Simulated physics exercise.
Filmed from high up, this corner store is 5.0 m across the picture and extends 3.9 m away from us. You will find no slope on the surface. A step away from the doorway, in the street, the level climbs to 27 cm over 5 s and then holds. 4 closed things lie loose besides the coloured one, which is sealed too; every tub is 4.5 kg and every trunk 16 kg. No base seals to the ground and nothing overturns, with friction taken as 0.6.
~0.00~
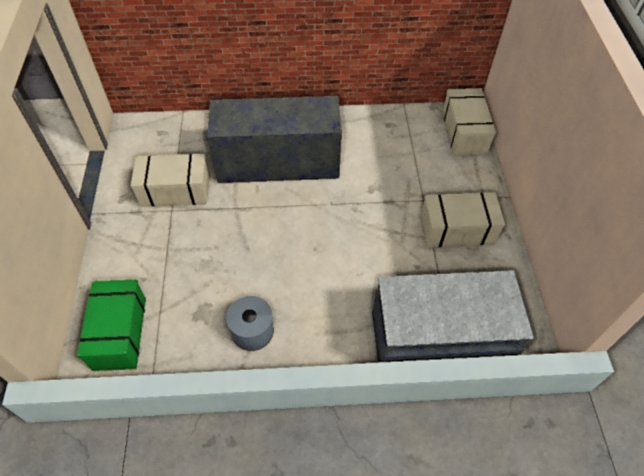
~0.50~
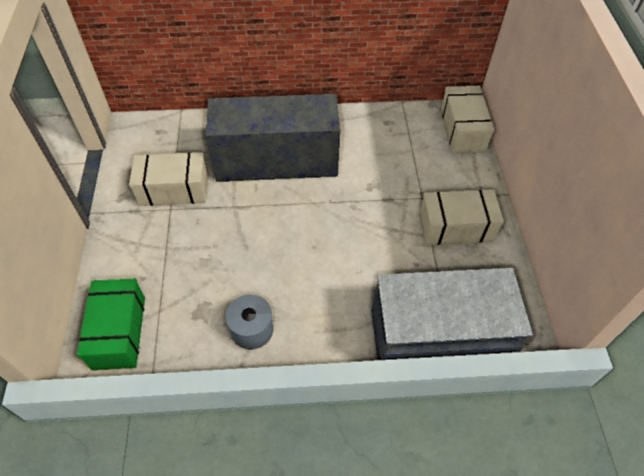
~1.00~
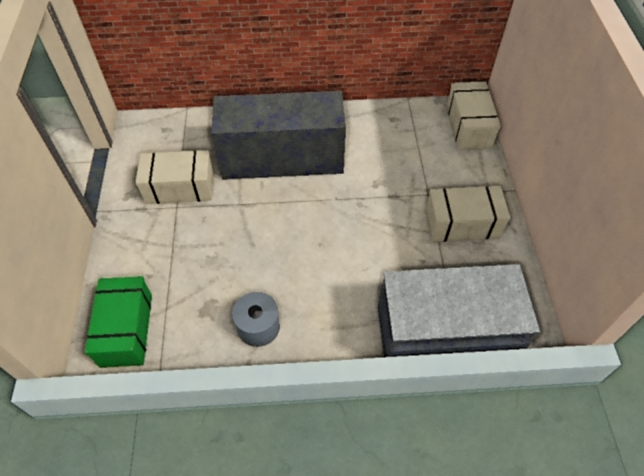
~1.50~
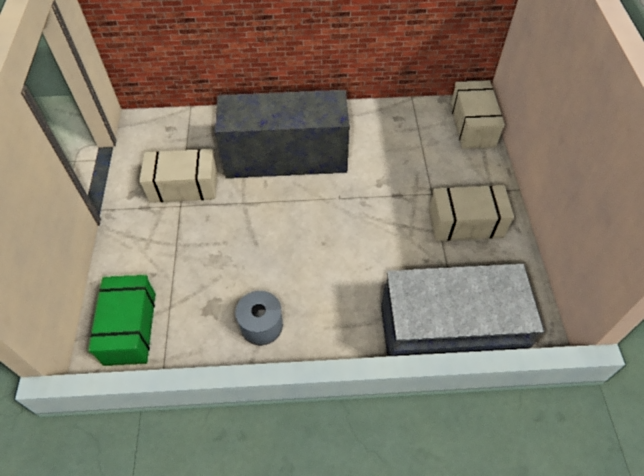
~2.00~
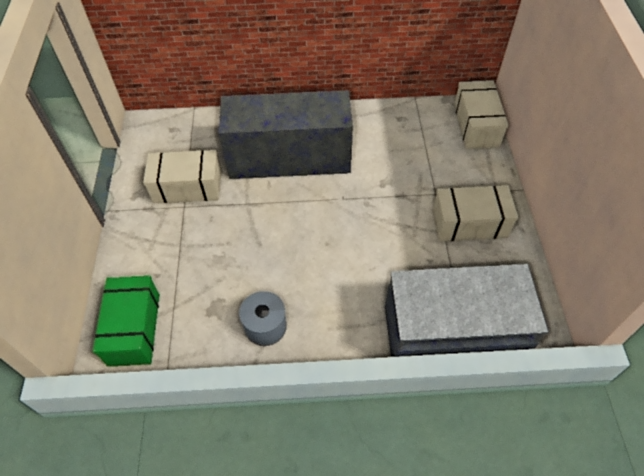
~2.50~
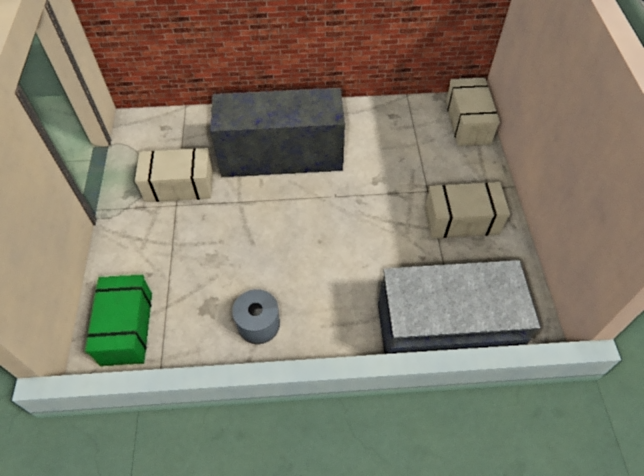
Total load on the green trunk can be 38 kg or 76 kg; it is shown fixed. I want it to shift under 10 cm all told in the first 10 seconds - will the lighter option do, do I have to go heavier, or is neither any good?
The lighter option will do.
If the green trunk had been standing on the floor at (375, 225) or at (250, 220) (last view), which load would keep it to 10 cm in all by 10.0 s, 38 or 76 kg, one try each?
First try, the lighter option suffices; second try, only the heavier option works.
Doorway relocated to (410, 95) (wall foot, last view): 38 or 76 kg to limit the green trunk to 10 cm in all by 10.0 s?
In that case only the heavier option works.
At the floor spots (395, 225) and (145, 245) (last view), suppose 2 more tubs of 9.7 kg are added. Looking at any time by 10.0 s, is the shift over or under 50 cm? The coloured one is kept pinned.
First one: Inside the limit; second one: Inside the limit.
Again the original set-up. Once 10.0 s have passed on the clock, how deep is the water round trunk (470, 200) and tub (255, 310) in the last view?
Some 13 cm at the first, some 14 cm at the second.
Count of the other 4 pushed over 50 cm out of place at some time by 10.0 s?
Counting them up, I find 3.
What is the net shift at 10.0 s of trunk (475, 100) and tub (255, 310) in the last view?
Respectively 140 and 100 cm.
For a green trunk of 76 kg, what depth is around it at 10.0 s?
Around 5 cm.
After 3.5 s the green trunk would be 0 cm from its start with 38 kg and 0 cm from its start with 76 kg; 0 cm of water round it then.
After 4.5 s the green trunk would be 0 cm from its start with 38 kg and 0 cm from its start with 76 kg; 1 cm of water round it then.
After 7.0 s the green trunk would be 0 cm from its start with 38 kg and 0 cm from its start with 76 kg; 2 cm of water round it then.
After 10.0 s the green trunk would be 0 cm from its start with 38 kg and 0 cm from its start with 76 kg; 5 cm of water round it then.
